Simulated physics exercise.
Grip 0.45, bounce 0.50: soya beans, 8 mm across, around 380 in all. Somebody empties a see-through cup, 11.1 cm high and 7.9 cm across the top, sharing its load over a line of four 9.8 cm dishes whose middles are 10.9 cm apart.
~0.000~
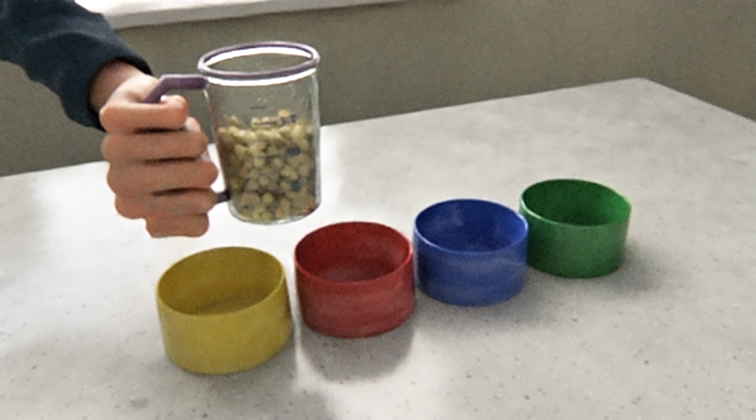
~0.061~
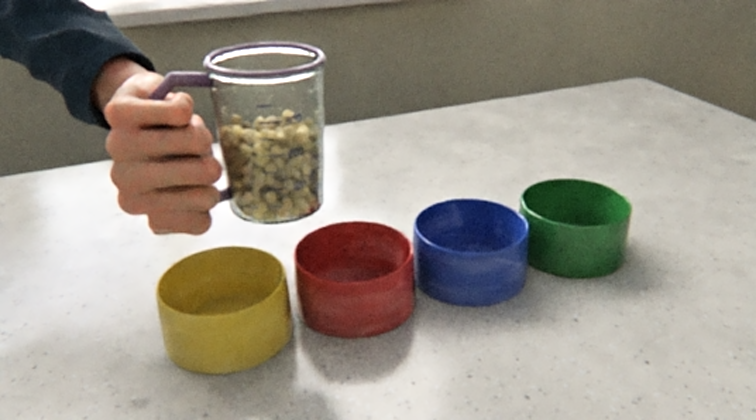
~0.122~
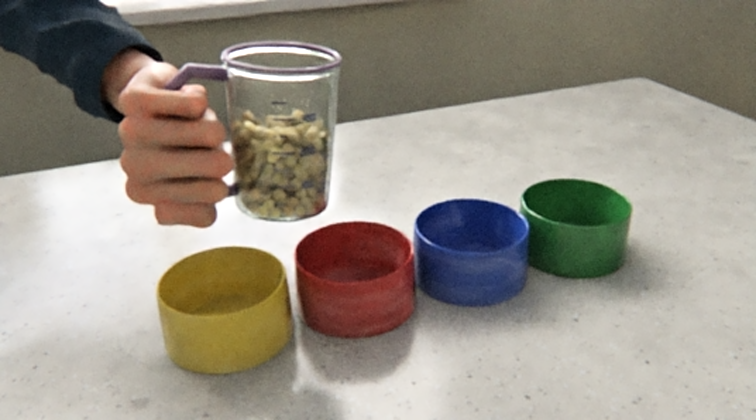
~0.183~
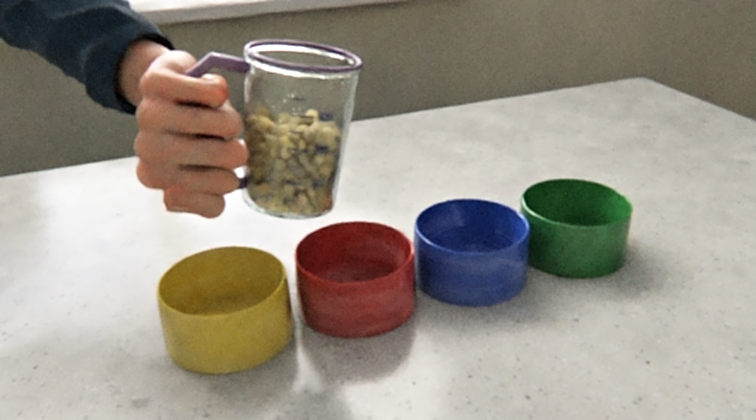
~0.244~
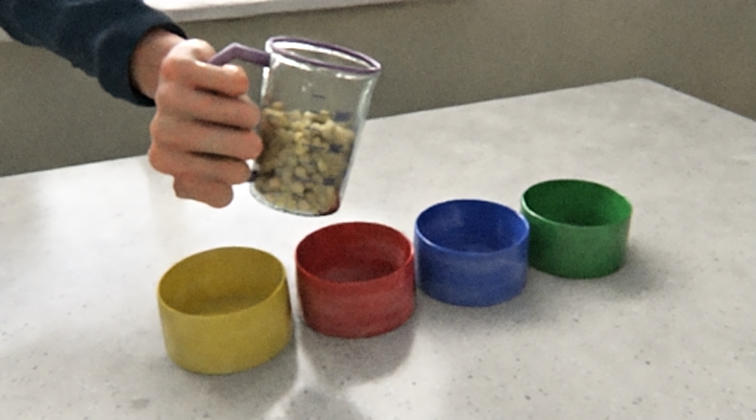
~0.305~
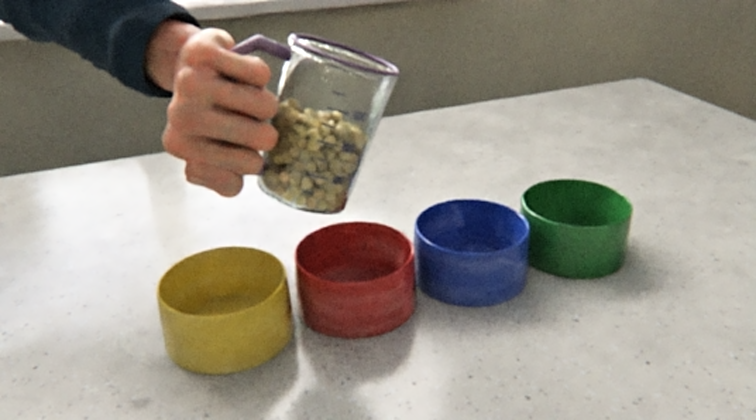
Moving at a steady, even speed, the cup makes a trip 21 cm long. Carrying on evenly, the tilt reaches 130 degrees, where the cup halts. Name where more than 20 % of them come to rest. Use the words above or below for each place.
Red dish: Below; blue dish: Below; green dish: Above; yellow dish: Below; counter: Below.
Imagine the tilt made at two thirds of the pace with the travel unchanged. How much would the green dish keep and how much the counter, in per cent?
That gives green 100 with 0 for the counter.
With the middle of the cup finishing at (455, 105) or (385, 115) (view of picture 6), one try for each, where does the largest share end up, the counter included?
The biggest share goes to blue first, then to blue.
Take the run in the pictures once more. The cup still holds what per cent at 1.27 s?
Somewhere near 95 per cent of the load.
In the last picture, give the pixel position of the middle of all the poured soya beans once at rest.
Look around (575, 226) in the last picture.
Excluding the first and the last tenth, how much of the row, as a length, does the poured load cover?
6 cm, roughly.
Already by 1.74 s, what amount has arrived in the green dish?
So far, roughly 100 per cent.
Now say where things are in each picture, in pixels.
The first picture shows cup at (268, 135), tilt 0 degrees, lip at (314, 53), moved 0.0 cm; middle of the pieces at (266, 163); yellow dish at (221, 279); red dish at (353, 250); blue dish at (470, 225); green dish at (575, 202).
The second picture shows cup at (272, 134), tilt 1 degrees, lip at (320, 53), moved 0.3 cm; middle of the pieces at (269, 162).
The third picture shows cup at (282, 132), tilt 5 degrees, lip at (336, 56), moved 1.0 cm; middle of the pieces at (277, 160).
The fourth picture shows cup at (296, 130), tilt 11 degrees, lip at (356, 59), moved 2.1 cm; middle of the pieces at (288, 158).
The fifth picture shows cup at (310, 128), tilt 16 degrees, lip at (375, 64), moved 3.1 cm; middle of the pieces at (299, 155).
The sixth picture shows cup at (323, 126), tilt 22 degrees, lip at (393, 68), moved 4.1 cm; middle of the pieces at (310, 152); yellow dish at (222, 279); red dish at (354, 250); blue dish at (471, 225); green dish at (576, 202). Its pace works out near 90 degrees a second; the hand travels 17 cm a second.
Then, at 0.88 s, tilt 73 degrees; cup holds 100 %.
Then, at 1.27 s, tilt 107 degrees; cup holds 95 %, green 5 %.
Then, at 1.74 s, tilt 130 degrees; cup holds 0 %, green 100 %.
By 2.2 s all is still; red 0 %, blue 0 %, green 100 %, yellow 0 %, counter 0 %.
